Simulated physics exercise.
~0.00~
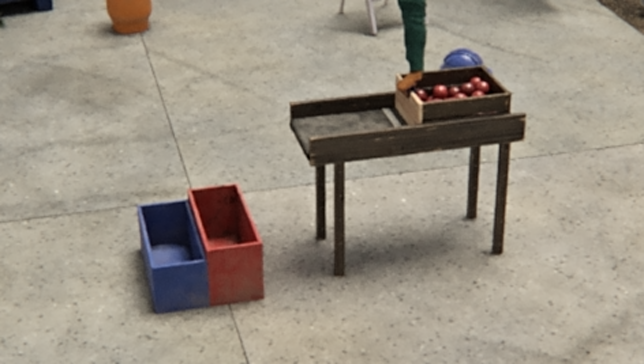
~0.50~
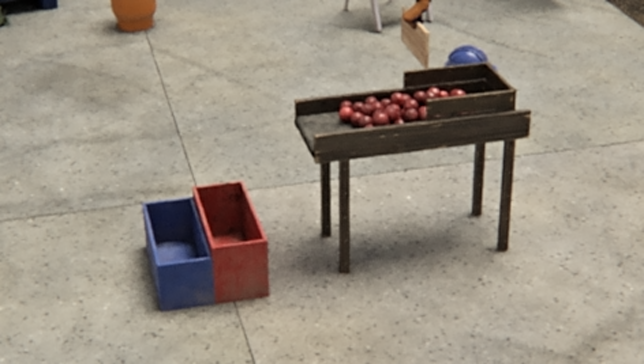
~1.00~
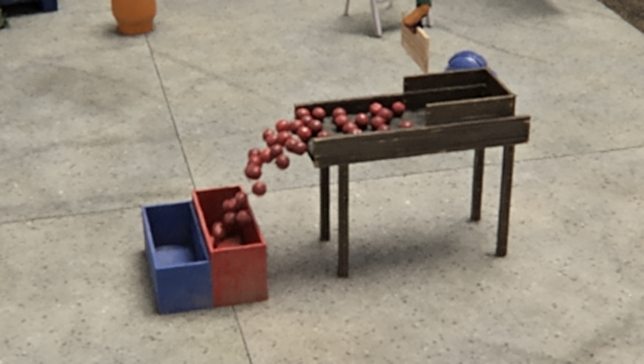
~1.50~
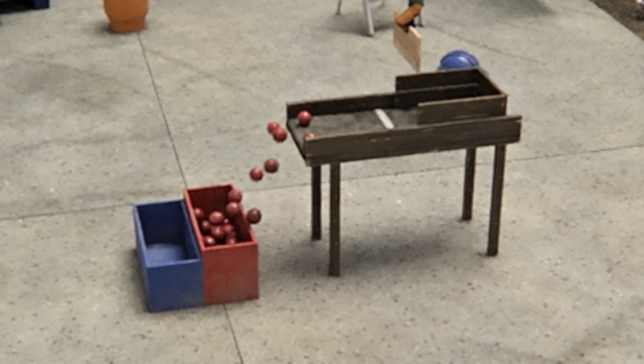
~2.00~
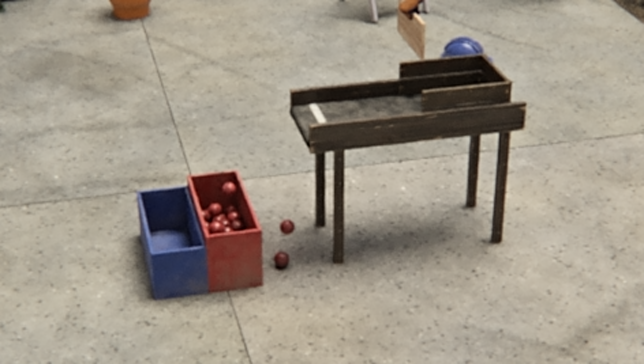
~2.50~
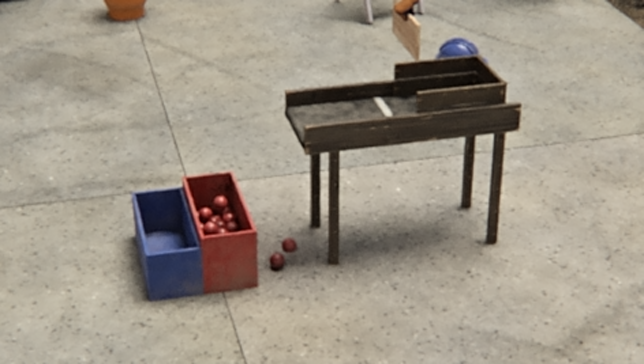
A dark wooden table with a belt along its top stands on a pale paved floor, seen from above by a slightly swaying camera. Red apples sit behind a raised-walled pen at its right end, with a red box and a blue tote on the ground to the left. The gate lifts, and the apples spread leftward along the belt. They pour off the left end in a stream into the red box, while a white stripe shows on the belt. The last few thin out, and two land on the ground just right of the red box, which holds the rest, leaving the blue tote empty.
